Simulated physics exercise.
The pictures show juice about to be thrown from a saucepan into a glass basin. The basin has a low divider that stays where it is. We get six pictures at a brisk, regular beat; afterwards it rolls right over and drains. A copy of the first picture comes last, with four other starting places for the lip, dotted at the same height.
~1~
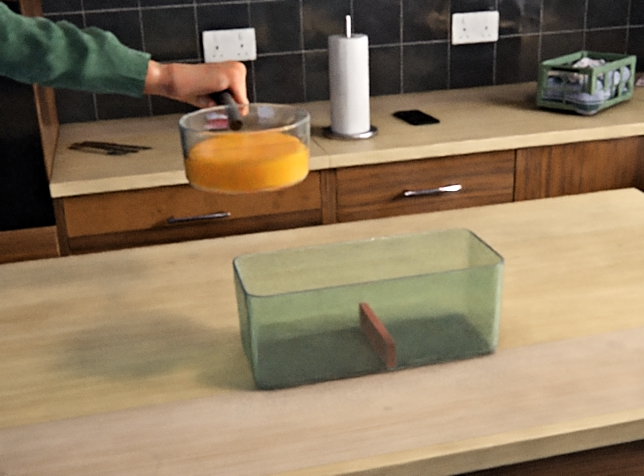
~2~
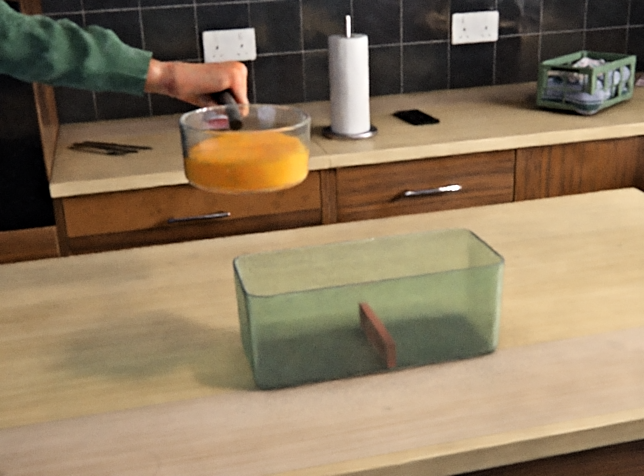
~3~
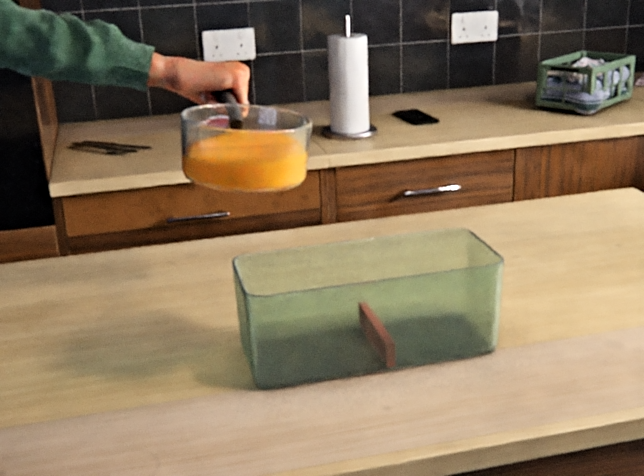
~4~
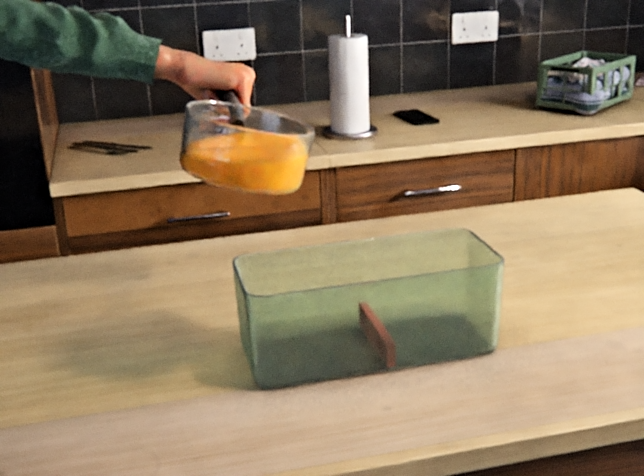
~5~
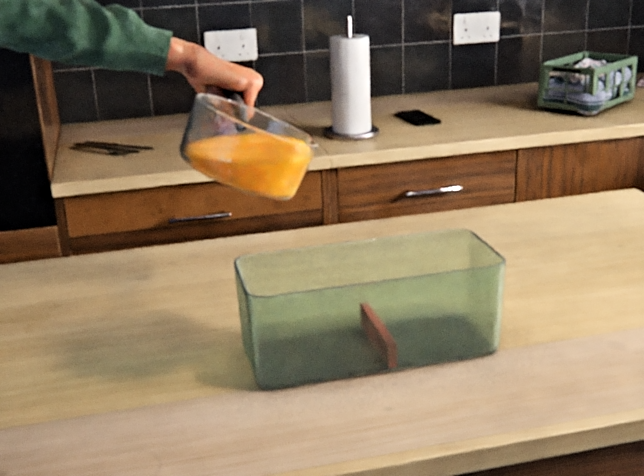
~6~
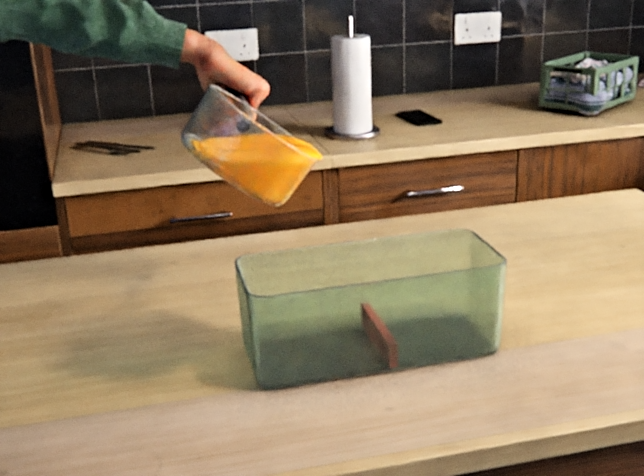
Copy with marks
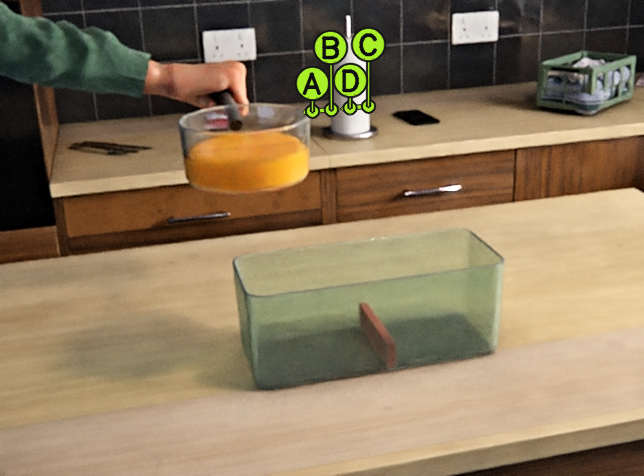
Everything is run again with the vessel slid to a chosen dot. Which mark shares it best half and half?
B beats the others.
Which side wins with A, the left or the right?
More ends on the left.
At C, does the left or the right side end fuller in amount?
More ends on the right.
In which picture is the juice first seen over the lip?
In picture 6.
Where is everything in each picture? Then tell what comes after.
Upright, lip at (305, 112); basin from (254, 387) to (497, 348); top of the wall at (376, 321); nothing has left yet.
Upright, lip at (305, 113); nothing has left yet.
Tipped about 7°, lip at (307, 118); nothing has left yet.
Tipped about 15°, lip at (310, 127); nothing has left yet.
Tipped about 26°, lip at (314, 140); nothing has left yet.
Tipped about 38°, lip at (314, 154); juice is over the lip, down to (314, 154).
On the marked copy, A at (312, 111); B at (331, 109); C at (368, 106); D at (350, 107).
If A is chosen, about 72 % ends left of the wall and 27 % right of it.
If B is chosen, about 50 % ends left of the wall and 49 % right of it.
If C is chosen, about 21 % ends left of the wall and 78 % right of it.
If D is chosen, about 34 % ends left of the wall and 66 % right of it.
